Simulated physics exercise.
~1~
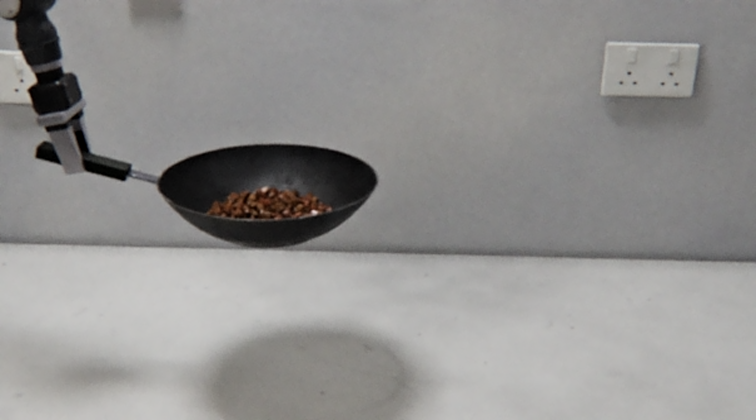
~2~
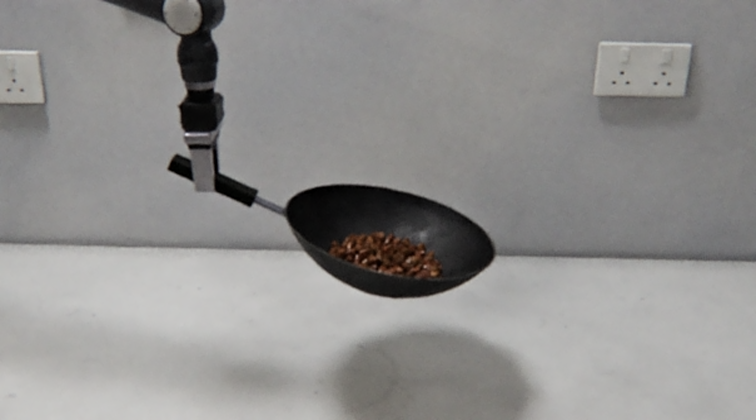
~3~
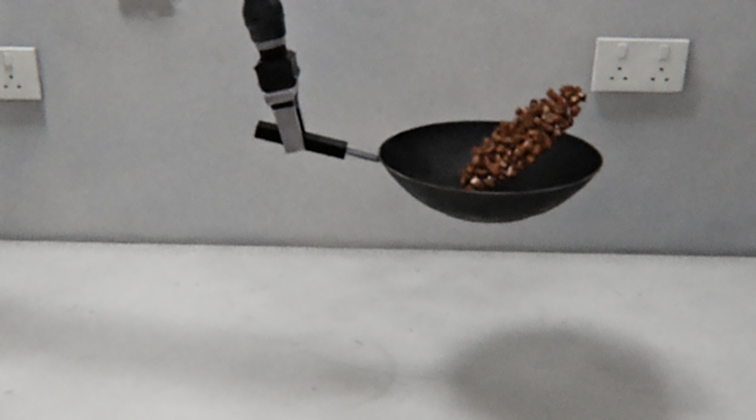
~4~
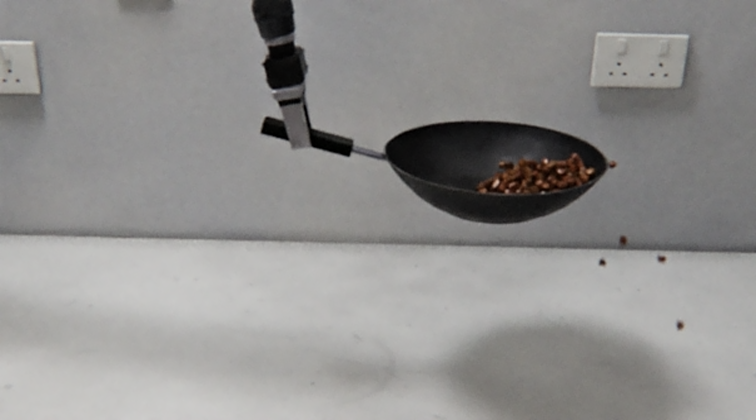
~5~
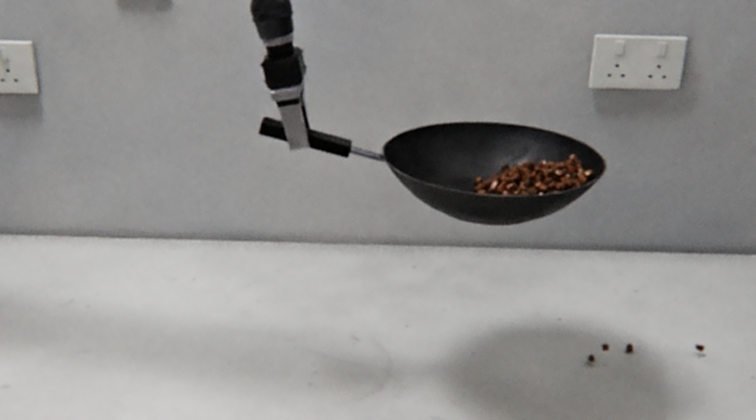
A robot arm swings a black wok rightward, tossing brown pellets and spilling a few.
